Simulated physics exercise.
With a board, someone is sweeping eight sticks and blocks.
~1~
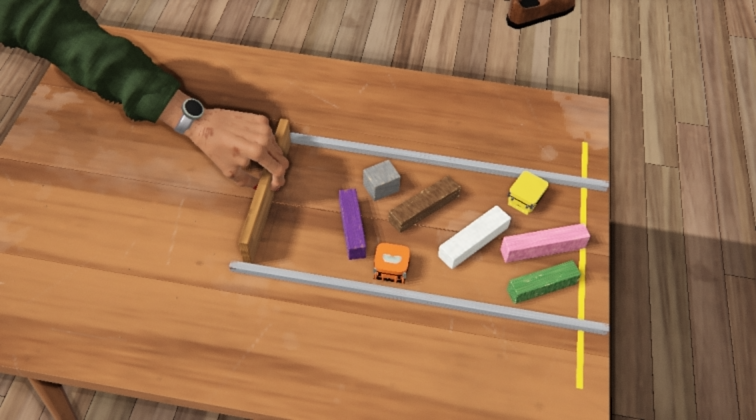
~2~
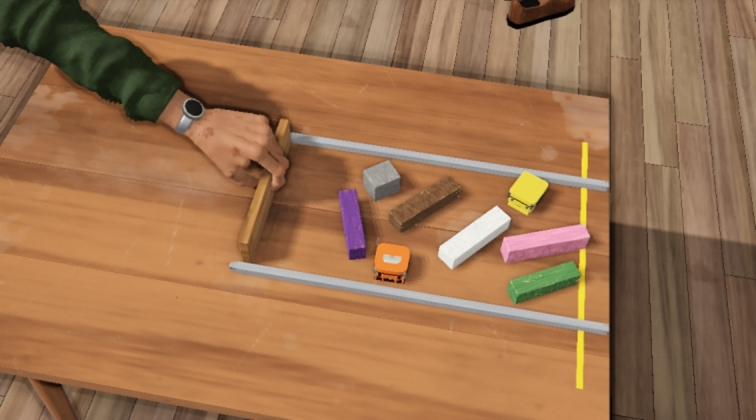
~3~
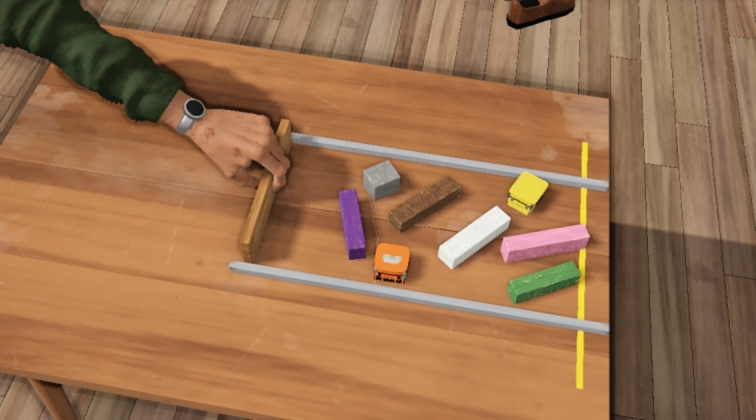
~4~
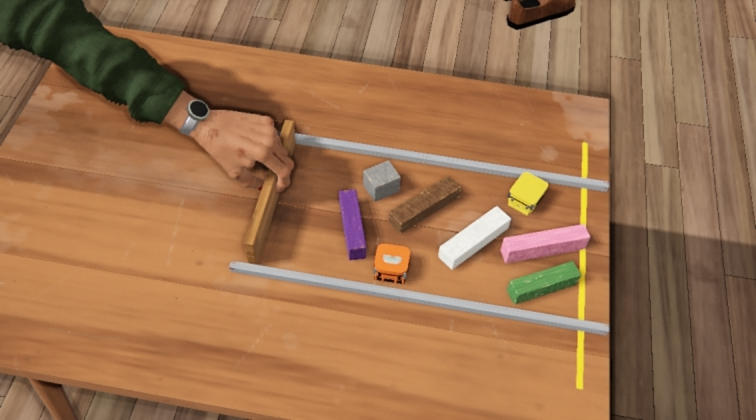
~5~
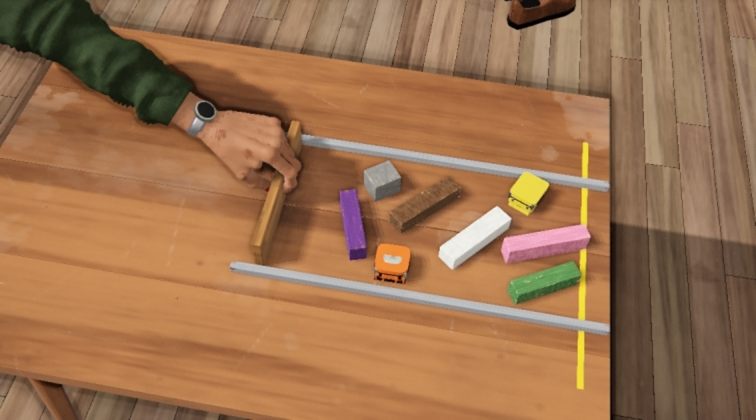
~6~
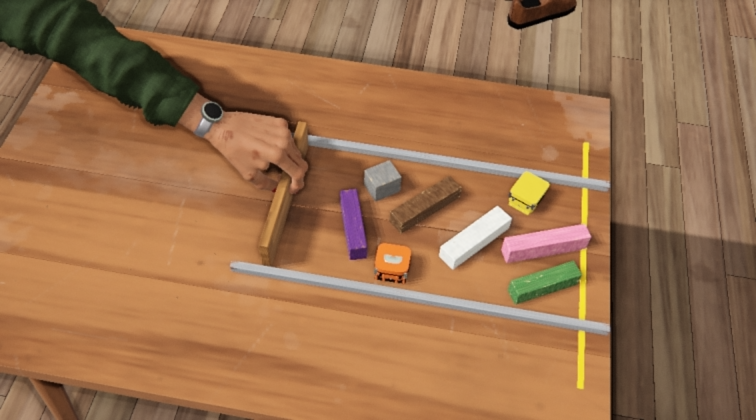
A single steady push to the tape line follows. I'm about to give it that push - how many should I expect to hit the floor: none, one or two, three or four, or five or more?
Expect five or more.
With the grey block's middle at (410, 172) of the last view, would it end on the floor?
Note - grey block retained.
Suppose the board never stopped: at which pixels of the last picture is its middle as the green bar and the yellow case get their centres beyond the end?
The middle is at (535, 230) when it's the green bar, and at (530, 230) when it's the yellow case.
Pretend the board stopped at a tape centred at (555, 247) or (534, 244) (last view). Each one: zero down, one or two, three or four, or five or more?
Number down, tape by tape: 3 or 4 / one to two.
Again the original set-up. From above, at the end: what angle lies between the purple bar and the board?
Out of line by around 0°.
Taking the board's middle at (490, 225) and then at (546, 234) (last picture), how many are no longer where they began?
I get 8 at the one place and 8 at the other.
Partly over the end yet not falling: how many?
Overhang count: 1.
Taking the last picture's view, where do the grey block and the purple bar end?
Near (606, 214) and (594, 263).
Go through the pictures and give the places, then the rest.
The first frame shows green bar (544, 282); pink bar (545, 243); yellow case (527, 193); board (267, 189); tape (583, 252).
The second frame shows pink bar (545, 243); brown bar (425, 204).
The third frame shows yellow case (527, 193); purple bar (352, 224).
The fourth frame shows green bar (544, 283); grey block (382, 181).
The fifth frame shows pink bar (545, 244); board (279, 191).
The sixth frame shows green bar (545, 282); pink bar (546, 243); yellow case (528, 193); board (285, 192); tape (584, 252).
A little later, none off yet; green bar at rest near (545, 282); pink bar at rest near (546, 243); yellow case at rest near (528, 193).
Next, none off yet; green bar shifted a little near (563, 287); pink bar shifted a little near (570, 257); yellow case shifted about its own width near (575, 200).
When it is over, the number that fall off is five or more; down, orange case, brown bar, white bar, yellow case, pink bar and green bar.
